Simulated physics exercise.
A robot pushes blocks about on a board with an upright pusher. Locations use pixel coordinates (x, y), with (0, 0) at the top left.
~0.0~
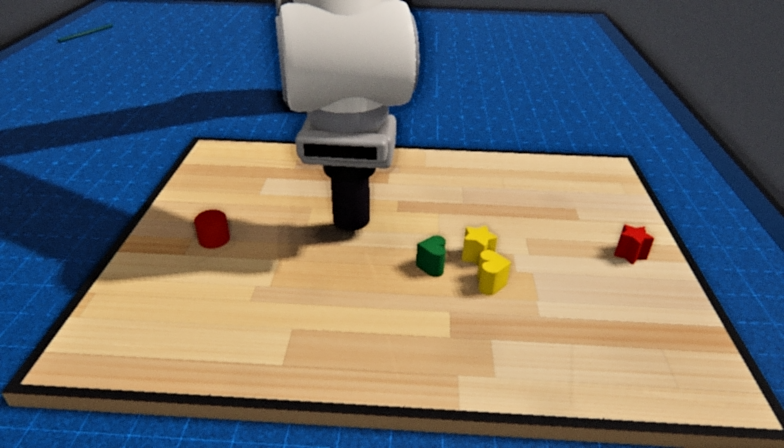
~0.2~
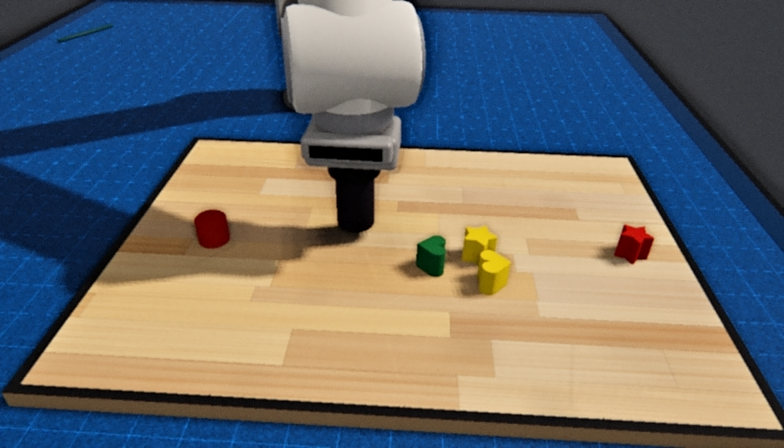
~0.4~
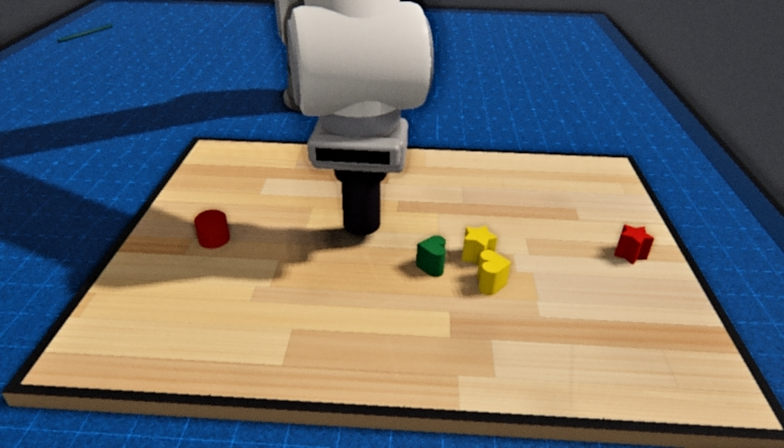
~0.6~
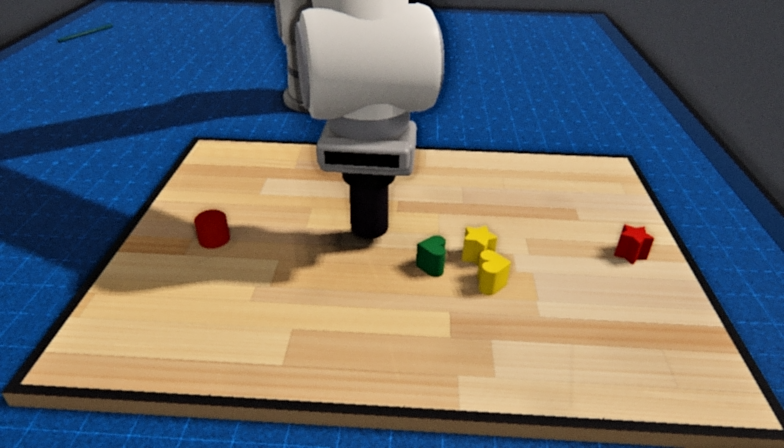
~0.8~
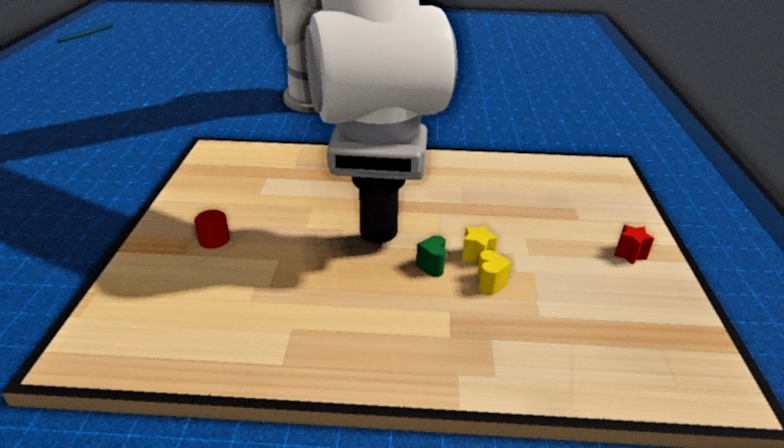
In the video, a robot arm with a black upright pusher moves slowly a short way to the right over a wooden board, nearing a green heart, while the red, green and yellow blocks stay still.
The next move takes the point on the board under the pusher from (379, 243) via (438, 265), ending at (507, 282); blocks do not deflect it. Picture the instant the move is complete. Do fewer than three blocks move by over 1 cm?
That would be a no.
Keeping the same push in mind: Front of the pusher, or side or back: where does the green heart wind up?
Answer: Still ahead.
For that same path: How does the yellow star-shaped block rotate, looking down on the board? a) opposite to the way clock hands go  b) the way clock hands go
Option a.
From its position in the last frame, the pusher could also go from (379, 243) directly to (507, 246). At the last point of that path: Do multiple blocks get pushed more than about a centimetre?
That would be a no.
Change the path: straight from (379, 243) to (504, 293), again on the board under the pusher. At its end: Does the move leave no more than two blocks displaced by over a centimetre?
Yes.
On the path given first. One third of the way, pusher at (418, 247); green heart at (446, 248).
Two thirds of the way, pusher at (462, 259); green heart at (490, 263); yellow star-shaped block at (489, 233), turned 30° anticlockwise; yellow heart at (515, 267).
At the end, pusher at (509, 271); green heart at (536, 278); yellow star-shaped block at (496, 233), turned 75° anticlockwise; yellow heart at (562, 285).
